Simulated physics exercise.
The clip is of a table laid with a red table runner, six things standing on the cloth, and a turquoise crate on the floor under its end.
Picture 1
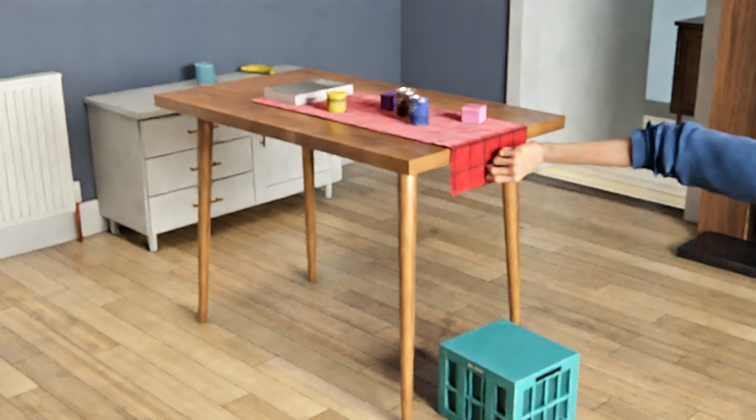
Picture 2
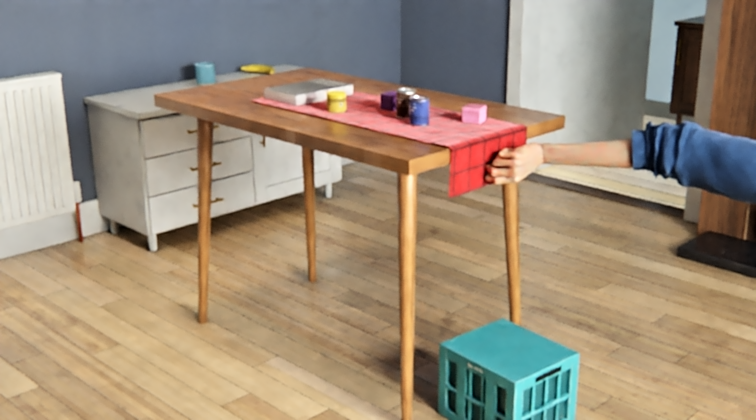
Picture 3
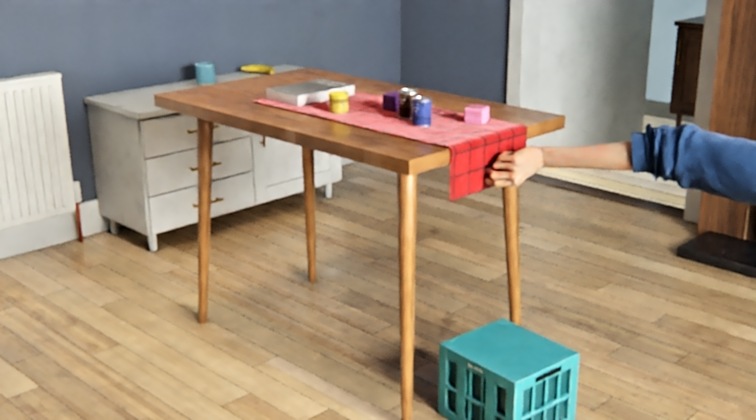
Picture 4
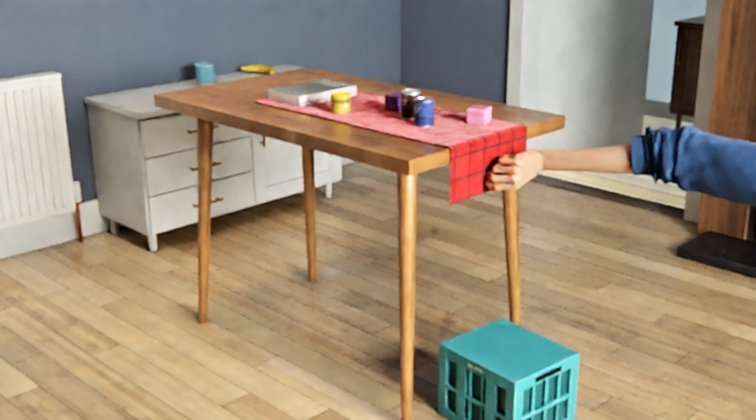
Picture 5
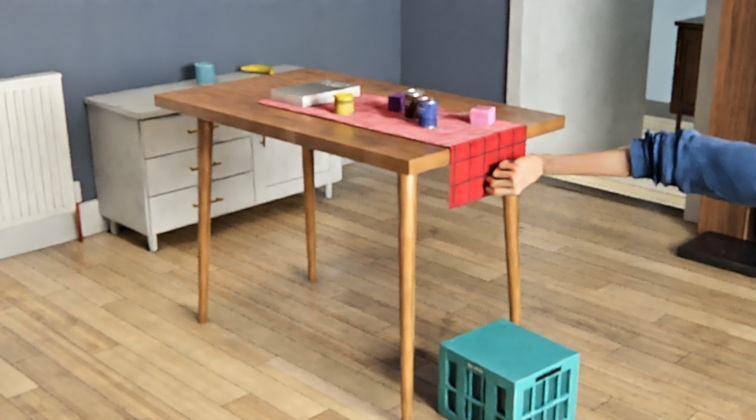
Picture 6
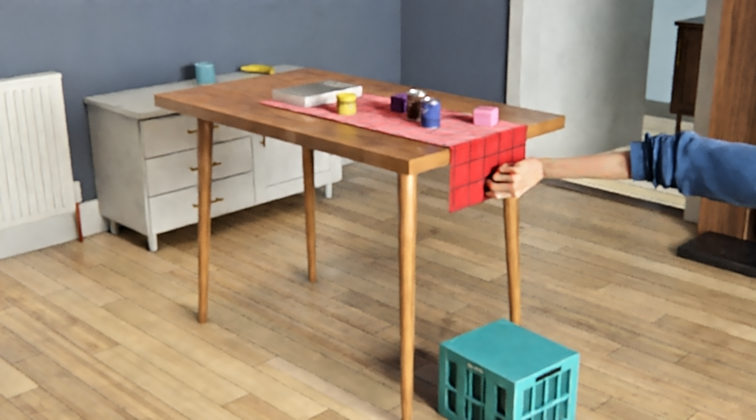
Red table runner being drawn slowly over a wooden table's end by a hand, carrying small pots, cans and cubes slightly rightward.
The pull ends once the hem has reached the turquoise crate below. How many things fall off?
It carries off four.
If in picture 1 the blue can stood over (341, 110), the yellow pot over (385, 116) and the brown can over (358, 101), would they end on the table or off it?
The blue can stays on; the yellow pot is carried off; the brown can remains up.
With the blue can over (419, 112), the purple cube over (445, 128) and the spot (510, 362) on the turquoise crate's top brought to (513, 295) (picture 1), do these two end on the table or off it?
The blue can survives; the purple cube comes down.
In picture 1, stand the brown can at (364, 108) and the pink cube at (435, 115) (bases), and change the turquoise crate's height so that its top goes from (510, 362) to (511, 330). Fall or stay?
The brown can remains up; the pink cube is carried off.
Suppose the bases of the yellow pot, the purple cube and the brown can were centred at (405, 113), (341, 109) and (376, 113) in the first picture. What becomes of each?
The yellow pot drops off; the purple cube holds on; the brown can goes over.
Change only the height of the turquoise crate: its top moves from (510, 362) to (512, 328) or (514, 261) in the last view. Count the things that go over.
It would be 3 and 1.
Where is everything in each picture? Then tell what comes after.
In the first frame, hem (450, 197); pink cube (474, 106); blue can (419, 98); brown can (406, 90); purple cube (392, 93); yellow pot (336, 92); top of the crate (510, 362).
In the second frame, hem (449, 198); pink cube (474, 106).
In the third frame, hem (450, 201); blue can (422, 99).
In the fourth frame, hem (450, 205); brown can (411, 91); top of the crate (510, 362).
In the fifth frame, hem (449, 209); purple cube (400, 95).
In the sixth frame, hem (449, 213); pink cube (486, 108); blue can (431, 100); brown can (417, 92); purple cube (402, 95); yellow pot (346, 95).
Early on, hem near (489, 266); pink cube and blue can gone.
Midway, hem near (488, 324); pink cube, blue can and brown can gone.
Finally, hem on the crate; pink cube, blue can, brown can and purple cube gone. The answer is four.
